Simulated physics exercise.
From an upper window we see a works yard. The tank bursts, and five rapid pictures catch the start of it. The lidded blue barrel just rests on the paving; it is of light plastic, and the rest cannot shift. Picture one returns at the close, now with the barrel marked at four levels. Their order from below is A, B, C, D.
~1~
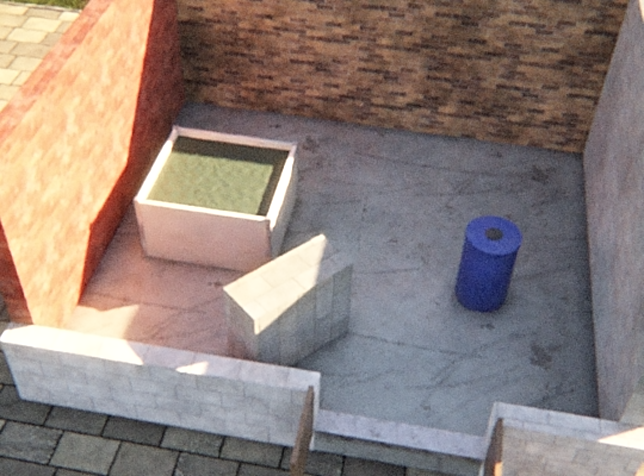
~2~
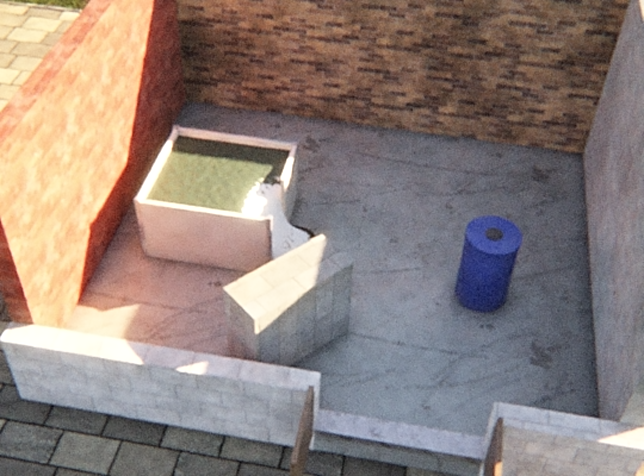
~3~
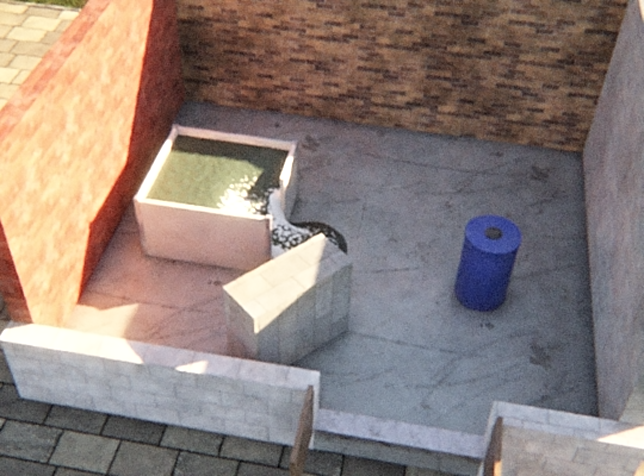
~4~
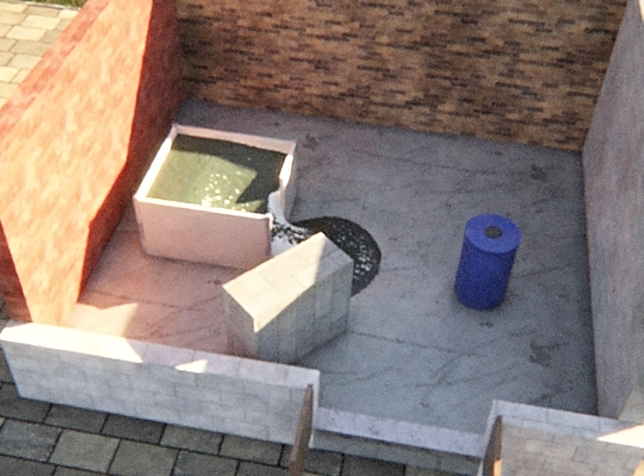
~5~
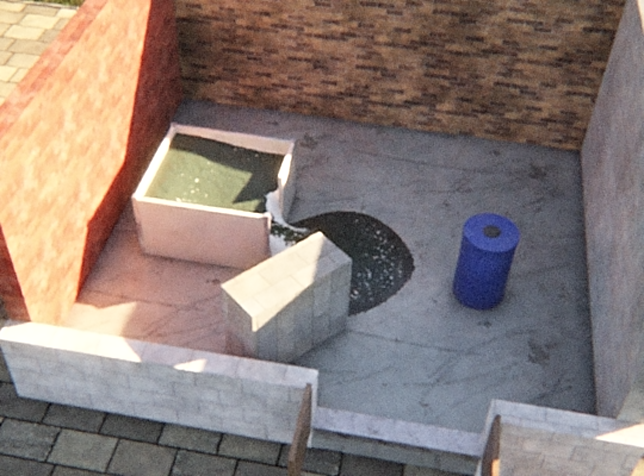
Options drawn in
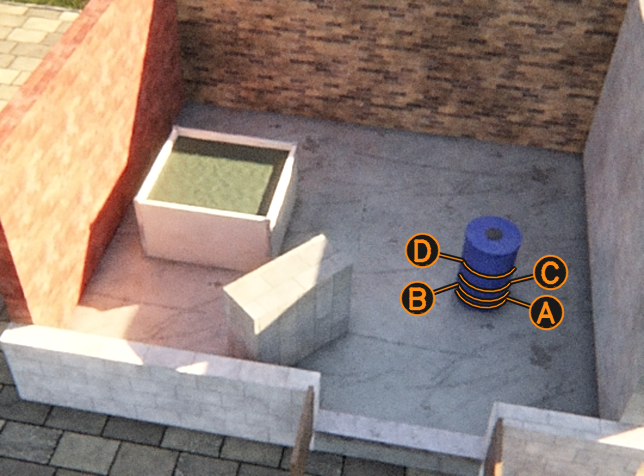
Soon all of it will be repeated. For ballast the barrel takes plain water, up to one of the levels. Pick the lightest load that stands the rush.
The answer is level C.
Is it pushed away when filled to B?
Yes.
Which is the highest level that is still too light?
It is B.
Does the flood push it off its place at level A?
Yes, that goes wrong.
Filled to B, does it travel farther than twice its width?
No, less.
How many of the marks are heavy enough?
Two of the four.
In orange, A at (480, 307); B at (482, 300); C at (484, 290); D at (487, 277); from the bottom up A, B, C, D.
With A, it is pushed about twice its own width away.
With B, it is pushed about half its own width away.
With C, it does not move.
With D, it does not move.
